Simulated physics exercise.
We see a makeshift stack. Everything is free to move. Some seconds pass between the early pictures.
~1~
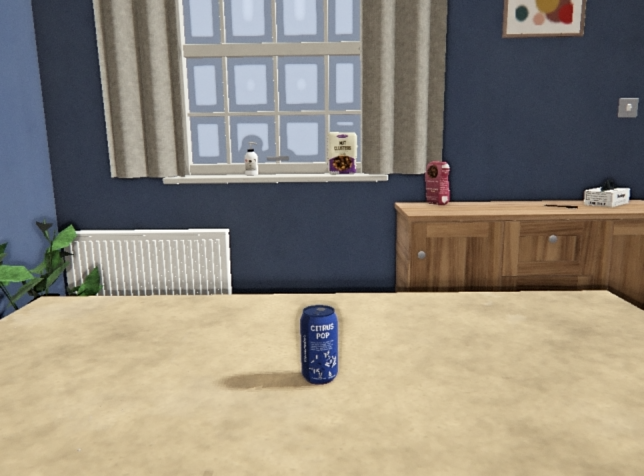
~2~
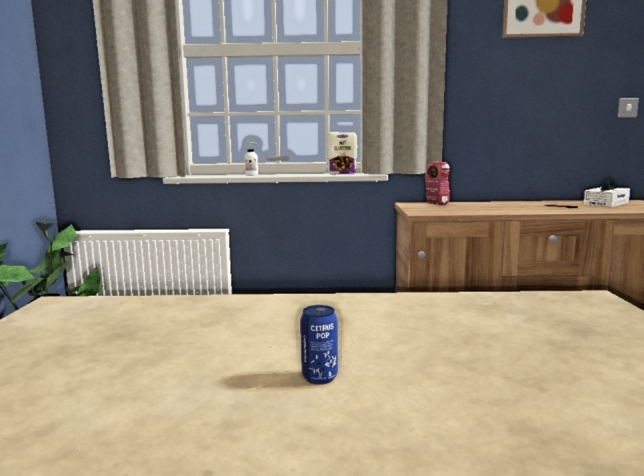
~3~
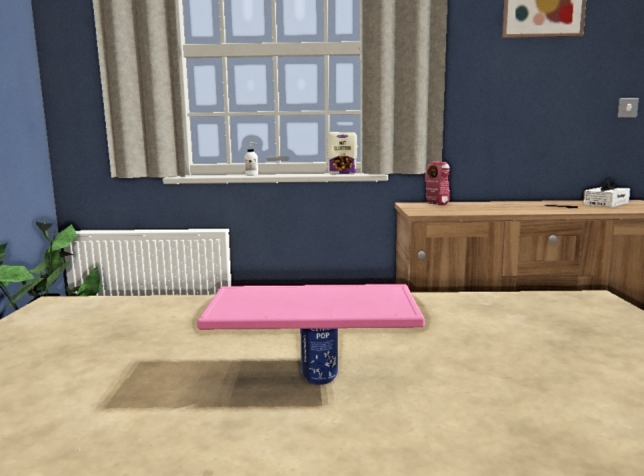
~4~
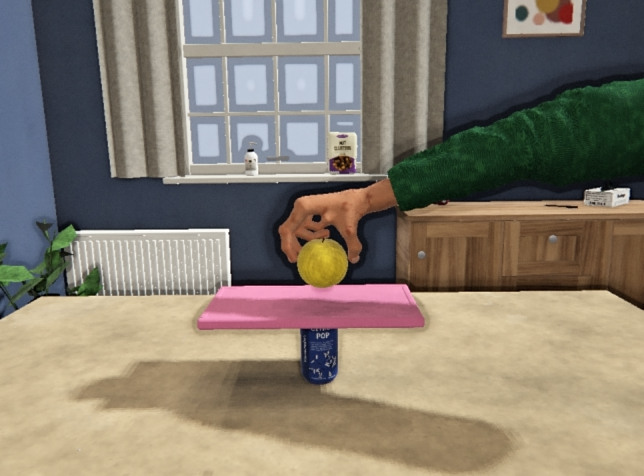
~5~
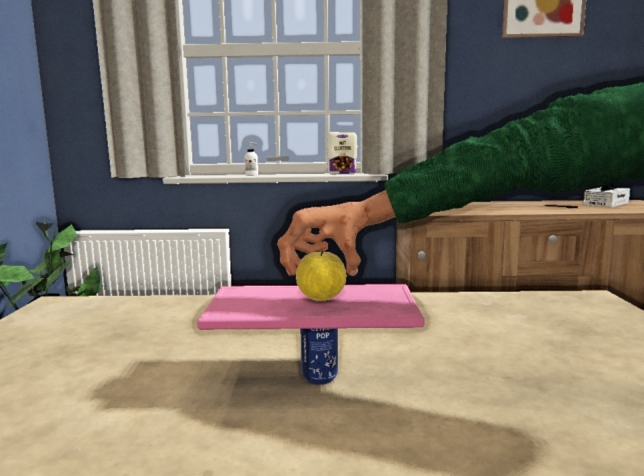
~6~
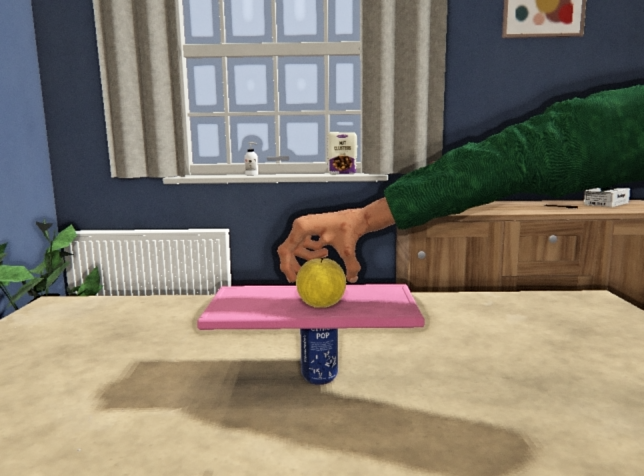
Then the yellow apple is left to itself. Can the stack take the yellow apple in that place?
The stack holds.
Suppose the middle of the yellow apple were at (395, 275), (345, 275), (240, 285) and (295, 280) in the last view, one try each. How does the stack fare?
First try: It gives way; second try: It keeps its balance; third try: It comes apart; fourth try: It keeps its balance.
Then, 0.20 s later than the last frame, all is still.
Then, 0.50 s later than the last frame, yellow apple resting near (321, 283).
When it is over, all 3 as before. End places, in pixels of the last picture, yellow apple near (321, 283). The stack stays up.
